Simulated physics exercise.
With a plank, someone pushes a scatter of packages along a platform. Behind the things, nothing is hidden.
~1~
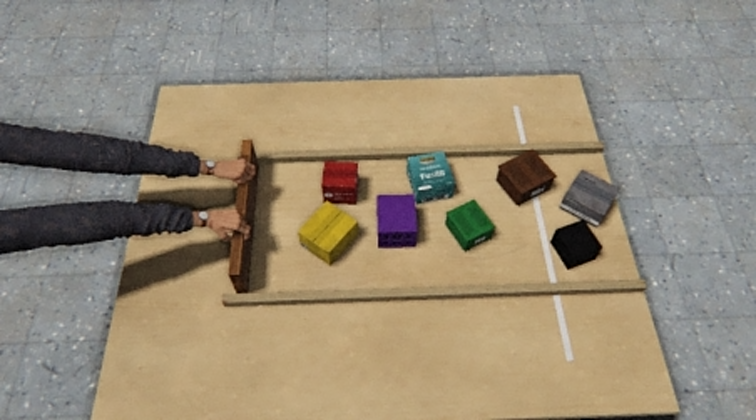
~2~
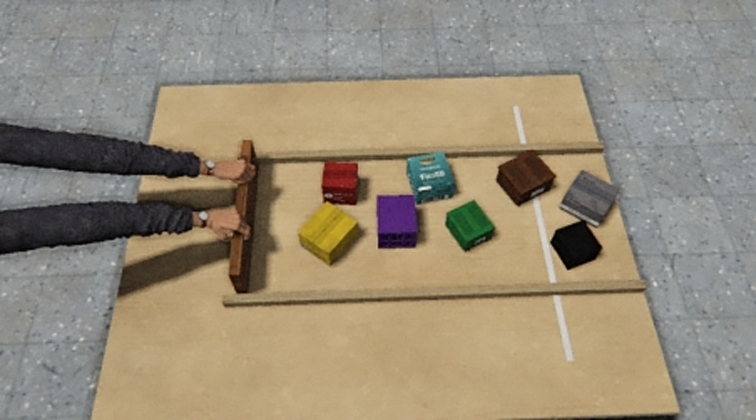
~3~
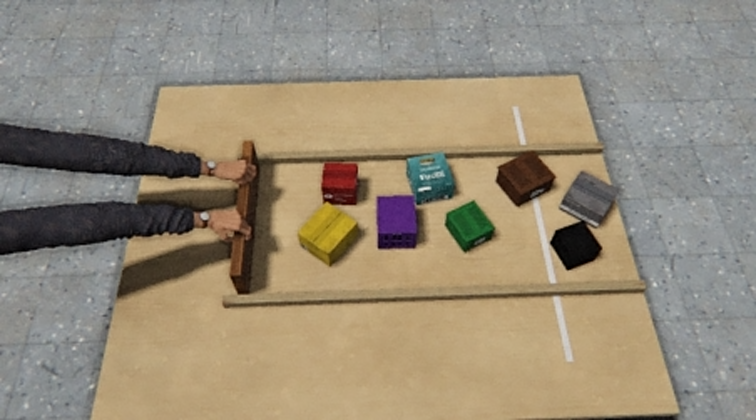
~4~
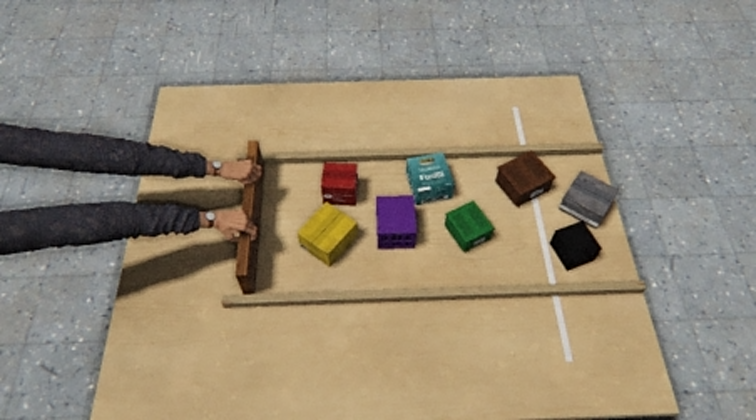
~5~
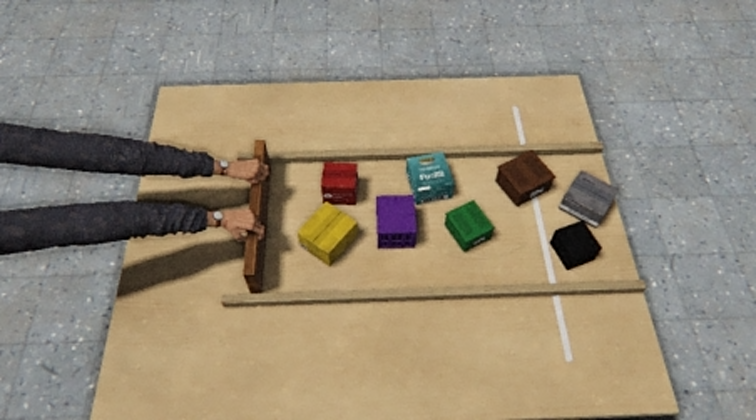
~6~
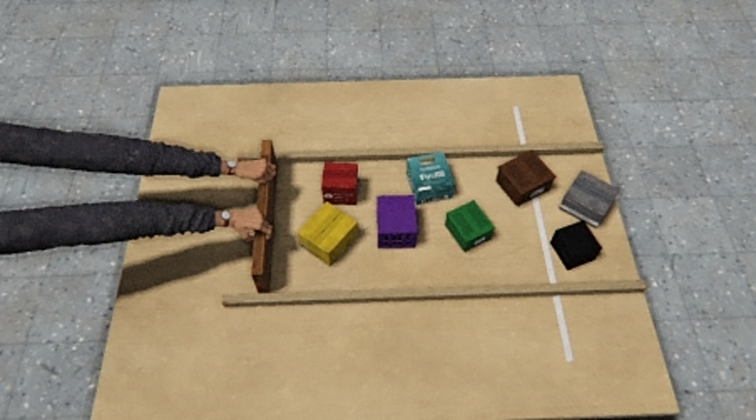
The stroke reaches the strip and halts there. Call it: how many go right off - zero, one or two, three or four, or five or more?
Three or four go off.
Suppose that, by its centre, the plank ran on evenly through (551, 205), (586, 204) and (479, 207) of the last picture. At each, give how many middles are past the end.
The numbers past the end are 3, 5 and 0.
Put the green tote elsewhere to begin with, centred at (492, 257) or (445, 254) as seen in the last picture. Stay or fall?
In turn it stays put; stays put.
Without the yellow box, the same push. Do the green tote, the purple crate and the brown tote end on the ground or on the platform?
The green tote remains in place while the purple crate remains in place, and the brown tote falls away.
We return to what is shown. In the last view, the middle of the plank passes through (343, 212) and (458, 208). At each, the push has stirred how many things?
In order, the tallies are 3 and 8.
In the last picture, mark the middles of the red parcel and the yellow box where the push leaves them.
Roughly at (551, 176) and at (562, 214), in that order.
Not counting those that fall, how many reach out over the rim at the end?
I get 1.
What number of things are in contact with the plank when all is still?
It touches 2.
A little later, none off yet; grey parcel at rest near (589, 199); black crate at rest near (575, 245); brown tote at rest near (525, 179).
Next, none off yet; grey parcel shifted about its own width near (619, 206); black crate shifted about its own width near (620, 253); brown tote shifted about its own width near (578, 177).
When it is over, the number that fall off is three or four; down, green tote, brown tote and grey parcel.
